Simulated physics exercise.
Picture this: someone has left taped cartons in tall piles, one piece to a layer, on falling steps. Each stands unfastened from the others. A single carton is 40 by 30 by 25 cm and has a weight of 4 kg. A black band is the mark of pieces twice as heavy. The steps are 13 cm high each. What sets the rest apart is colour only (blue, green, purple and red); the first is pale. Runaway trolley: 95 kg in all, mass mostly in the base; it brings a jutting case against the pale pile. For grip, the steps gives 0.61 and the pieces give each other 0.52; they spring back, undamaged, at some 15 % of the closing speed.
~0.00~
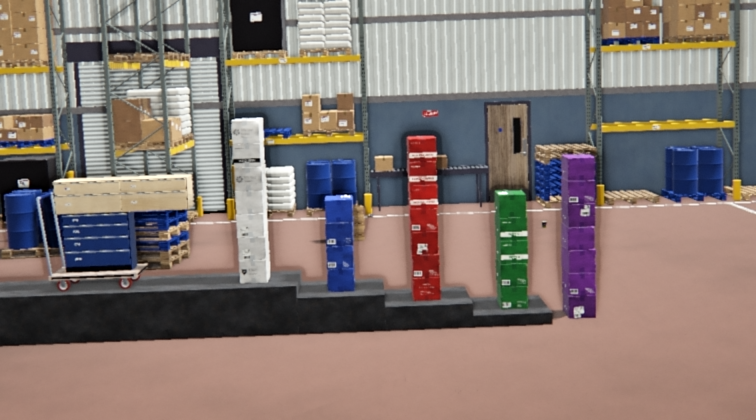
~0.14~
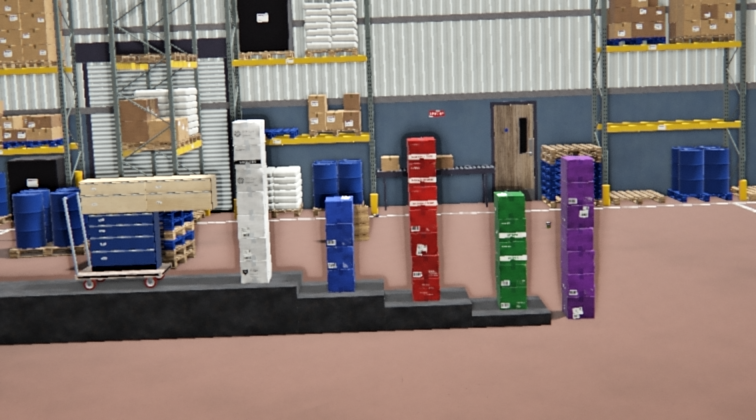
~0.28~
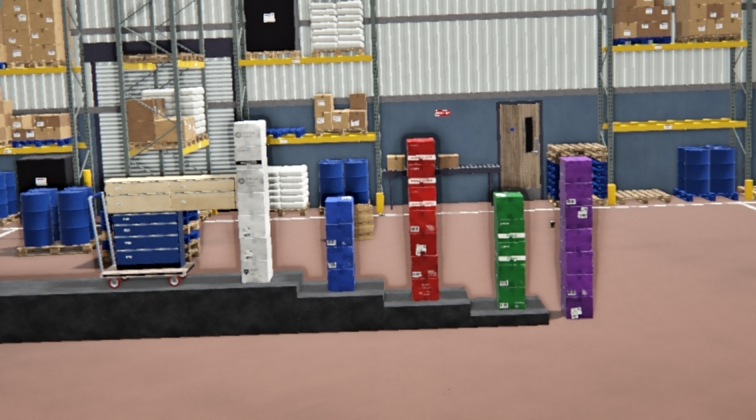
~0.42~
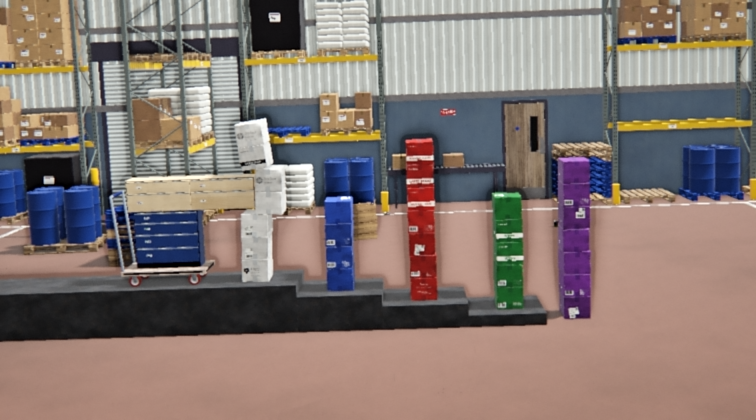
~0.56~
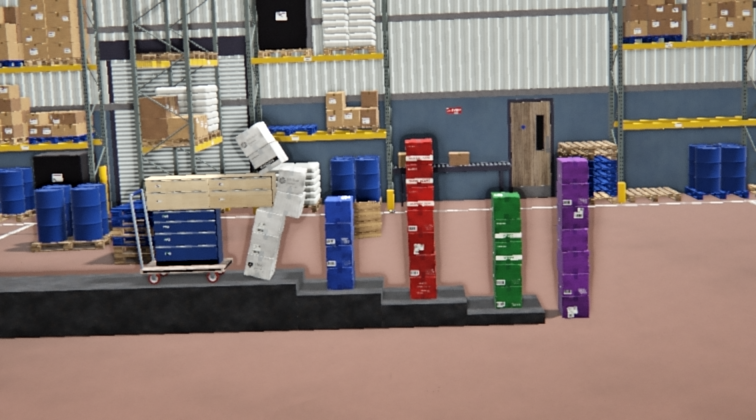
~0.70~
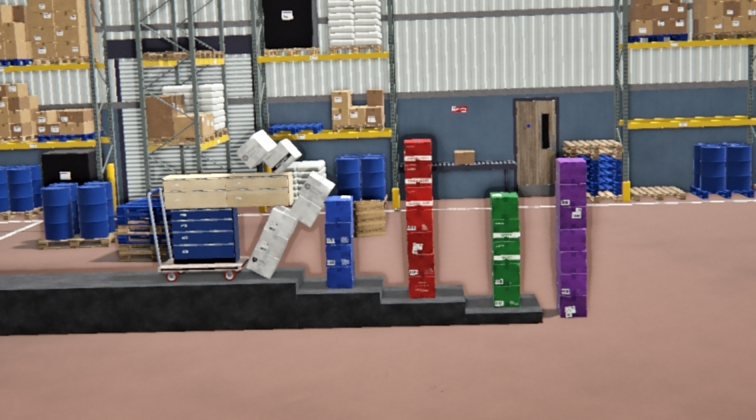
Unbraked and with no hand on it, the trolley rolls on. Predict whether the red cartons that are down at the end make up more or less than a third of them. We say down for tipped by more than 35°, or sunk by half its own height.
Prediction: More than a third.
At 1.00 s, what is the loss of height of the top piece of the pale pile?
The top piece is some 30 centimetres lower than at the start.
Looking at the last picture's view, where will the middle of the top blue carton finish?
At about (456, 255).
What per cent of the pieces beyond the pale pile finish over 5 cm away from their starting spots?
50 in a hundred end up shifted.
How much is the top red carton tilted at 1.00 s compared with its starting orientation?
My estimate is close to 0°.
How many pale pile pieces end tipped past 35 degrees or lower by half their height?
The total comes to 7.
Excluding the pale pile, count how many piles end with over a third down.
The answer is 2.
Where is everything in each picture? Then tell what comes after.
In the first frame (places mark the middle of the side facing us; the camera moves round a little), load (181, 187) 52 cm short; top red carton (423, 150); top blue carton (339, 211); the rest undisturbed.
Load (206, 187) 27 cm short; top red carton (422, 152), in the second frame.
Load (230, 187) 26 mm short; top red carton (421, 153), in the third frame.
Load (249, 186) 19 cm in, top of the pale pile leaning 7°; top red carton (420, 153); the rest undisturbed, in the fourth frame.
Load (267, 185) 38 cm in, top of the pale pile leaning 31°; top red carton (419, 153); the rest undisturbed, in the fifth frame.
Load (283, 184) 57 cm in, top of the pale pile leaning 42°; top red carton (418, 153); top blue carton (338, 212); the rest undisturbed, in the sixth frame.
After 1.00 s, 6 of the pale pile down; none of the 7 red cartons down (0 of 23 in all colours); top red carton unmoved; top blue carton leaning 17°.
After 1.46 s, 7 of the pale pile down; none of the 7 red cartons down (4 of 23 in all colours); top red carton shifted 15 cm; top blue carton leaning 22°, 25 cm lower.
After 2.28 s, 7 of the pale pile down; 6 of the 7 red cartons down (10 of 23 in all colours); top red carton leaning 20°, 23 cm lower; top blue carton on its side.
At rest (4.1 s), 7 of the pale pile down; 6 of the 7 red cartons down (10 of 23 in all colours); top red carton on its side; top blue carton on its side. That is 86 per cent. As the last picture would show them, middles, top red carton near (392, 287), top blue carton near (456, 255).
